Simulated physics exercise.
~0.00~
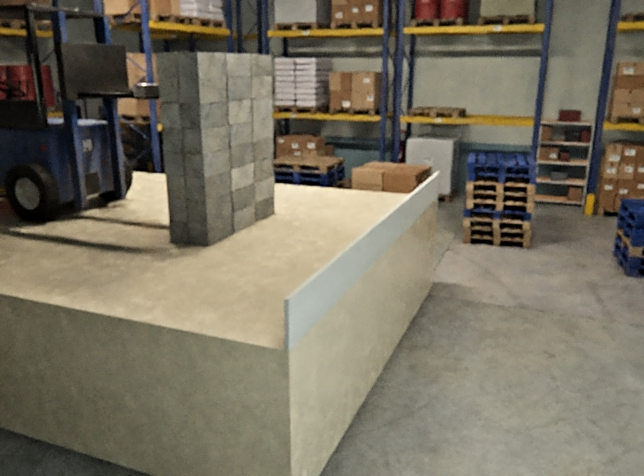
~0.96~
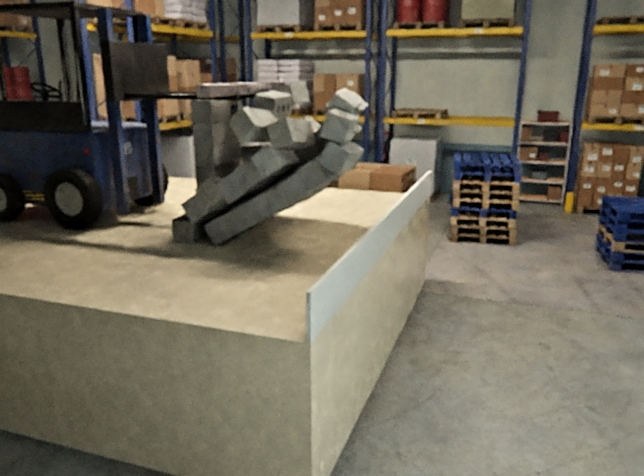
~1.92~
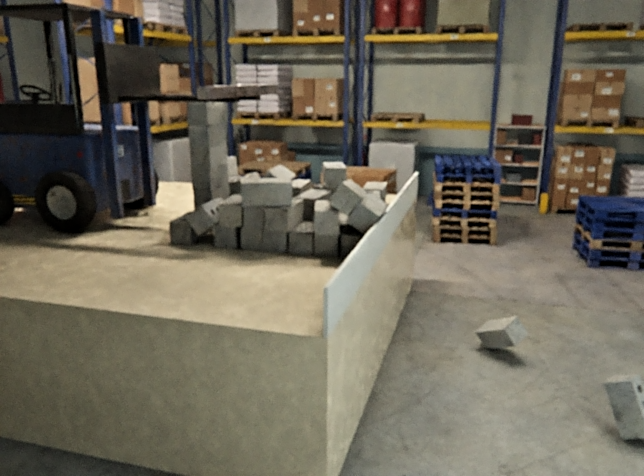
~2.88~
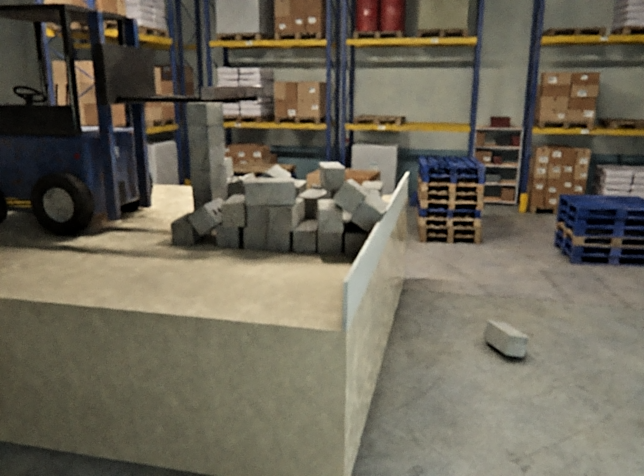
The footage shows a forklift pushing a dark beam rightward into a tall stack of grey concrete blocks on a raised platform, toppling most of it into a heap against a low edge board, while a couple tumble onto the warehouse floor and a narrow column remains standing.
